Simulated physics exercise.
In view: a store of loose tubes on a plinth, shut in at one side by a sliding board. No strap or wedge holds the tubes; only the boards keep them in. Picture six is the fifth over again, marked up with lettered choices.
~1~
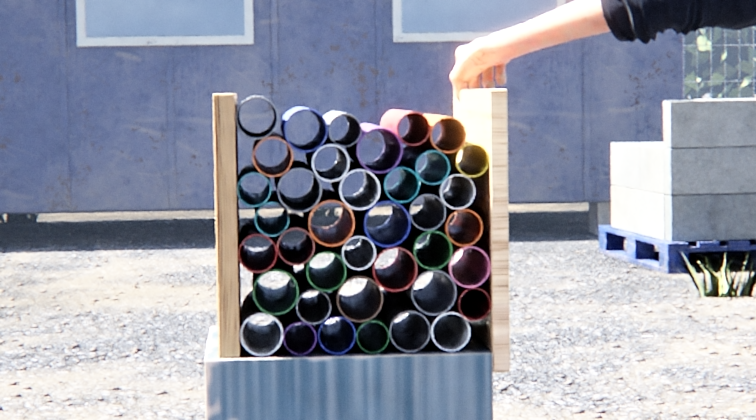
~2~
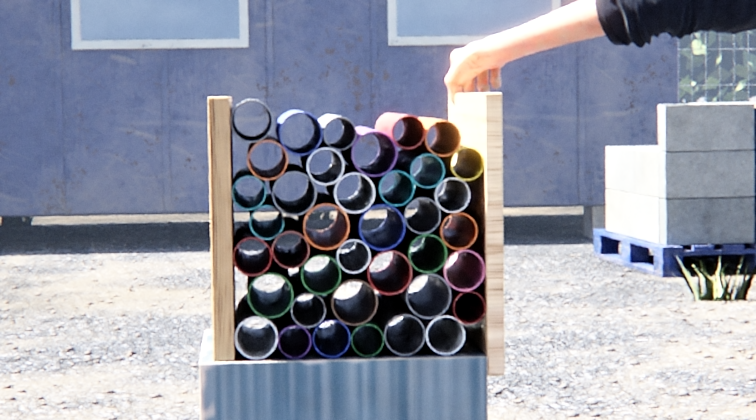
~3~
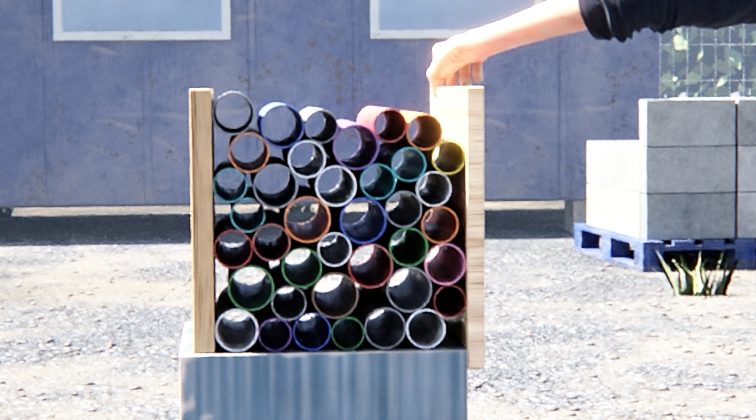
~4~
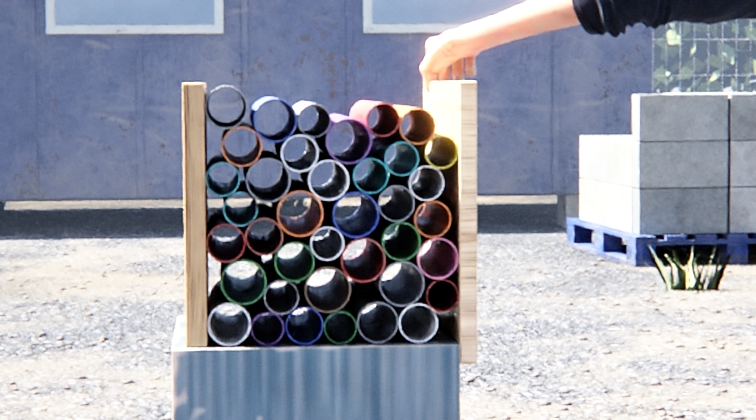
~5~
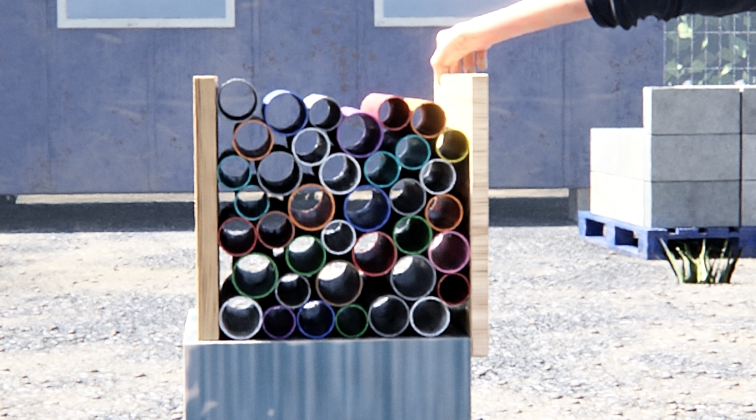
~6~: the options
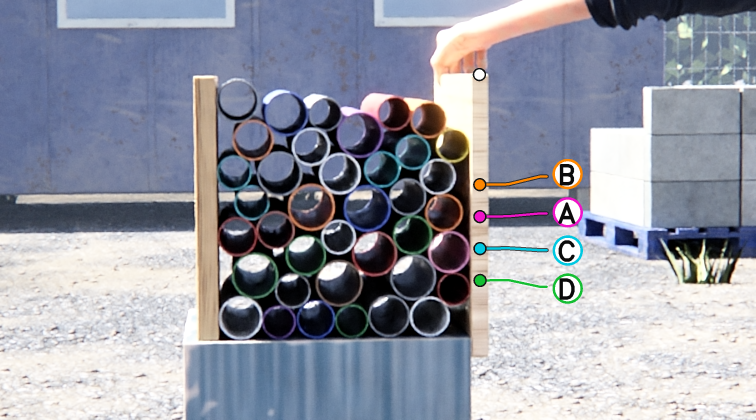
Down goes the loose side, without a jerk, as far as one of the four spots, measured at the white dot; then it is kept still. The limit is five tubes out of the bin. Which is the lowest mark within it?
Down to A.
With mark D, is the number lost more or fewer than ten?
More than ten.
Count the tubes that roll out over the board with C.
The count is ten.
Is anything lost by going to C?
At C: Yes.
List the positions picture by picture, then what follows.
In the first picture, a white tube (262, 335); a white tube (451, 332); a red tube (395, 269).
In the second picture, a red tube (389, 272); a green tube (427, 254).
In the third picture, an orange tube (440, 225); a turquoise tube (230, 185).
In the fourth picture, a purple tube (349, 141); a grey tube (314, 120).
In the fifth picture, side board (459, 205); a white tube (241, 318); a white tube (430, 316).
On the copy, A at (480, 217); B at (480, 185); C at (480, 248); D at (480, 280); the white dot at (479, 75).
On A. First, top of the board (470, 138).
Then, top of the board (470, 212).
Finally, top of the board (470, 216), five out over the board.
By contrast, B two out over the board; C more than five out over the board; D more than five out over the board.
